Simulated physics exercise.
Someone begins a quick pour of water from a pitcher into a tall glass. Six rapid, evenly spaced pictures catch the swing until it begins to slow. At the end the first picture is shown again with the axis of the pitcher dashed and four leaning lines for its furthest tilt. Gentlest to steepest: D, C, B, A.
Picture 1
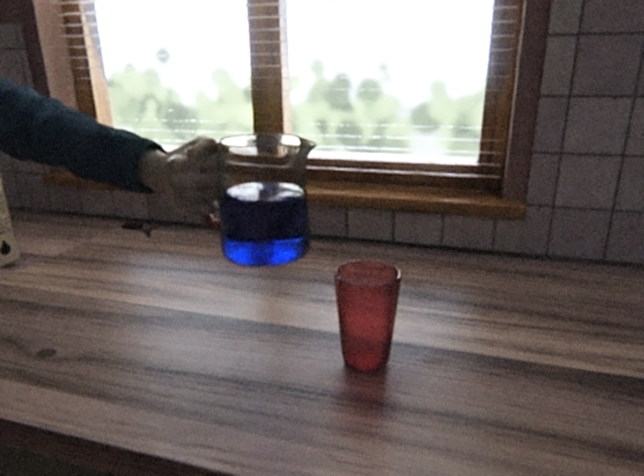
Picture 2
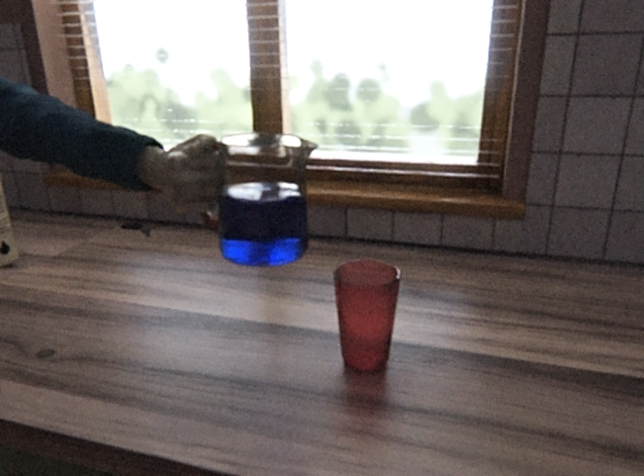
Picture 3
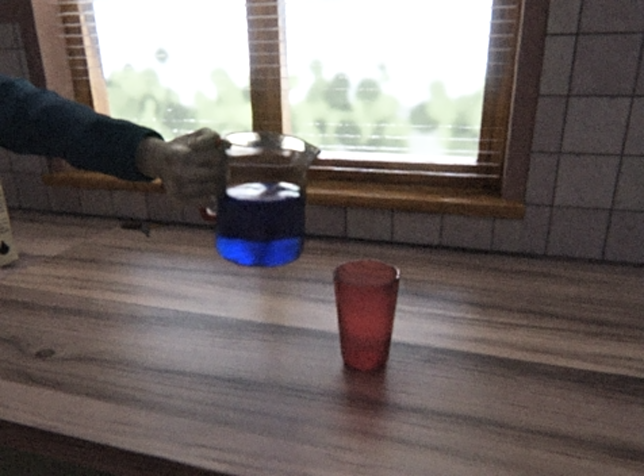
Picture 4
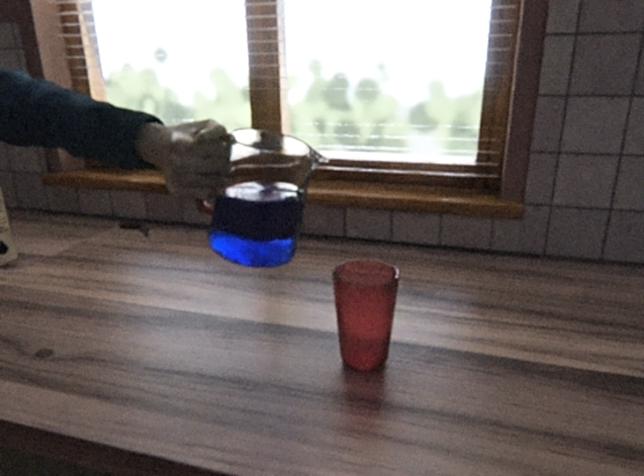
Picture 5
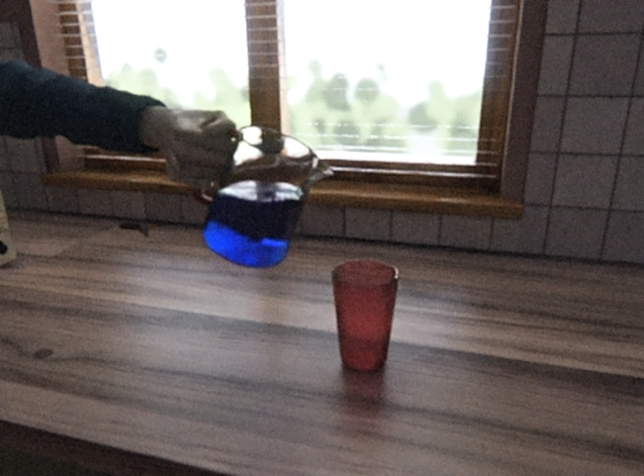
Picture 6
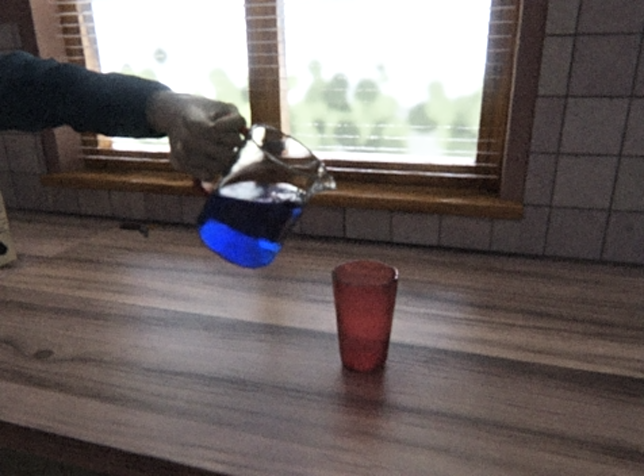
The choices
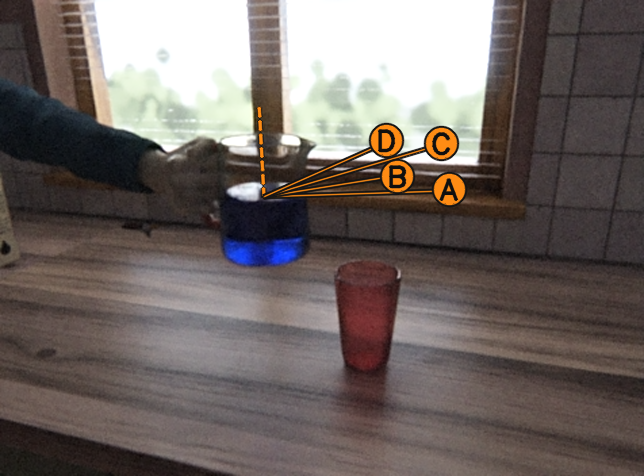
On a wooden kitchen counter by a bright window, a hand held a clear pitcher of blue liquid upright near a red glass, then steadily tilted it to the right, with nothing leaving the lip.
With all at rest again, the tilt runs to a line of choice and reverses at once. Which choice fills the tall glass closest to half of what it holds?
Use mark C.
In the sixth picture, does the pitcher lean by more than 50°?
No.
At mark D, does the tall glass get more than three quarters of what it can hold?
No, it does not.
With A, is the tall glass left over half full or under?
Over half.
On the marked copy, A at (432, 191); B at (380, 178); C at (425, 149); D at (371, 149).
With A, the tall glass ends with about 87 % of what it can hold; 5 % of the water is spilt.
With B, the tall glass ends with about 72 % of what it can hold.
With C, the tall glass ends with about 51 % of what it can hold.
With D, the tall glass ends with about 31 % of what it can hold.
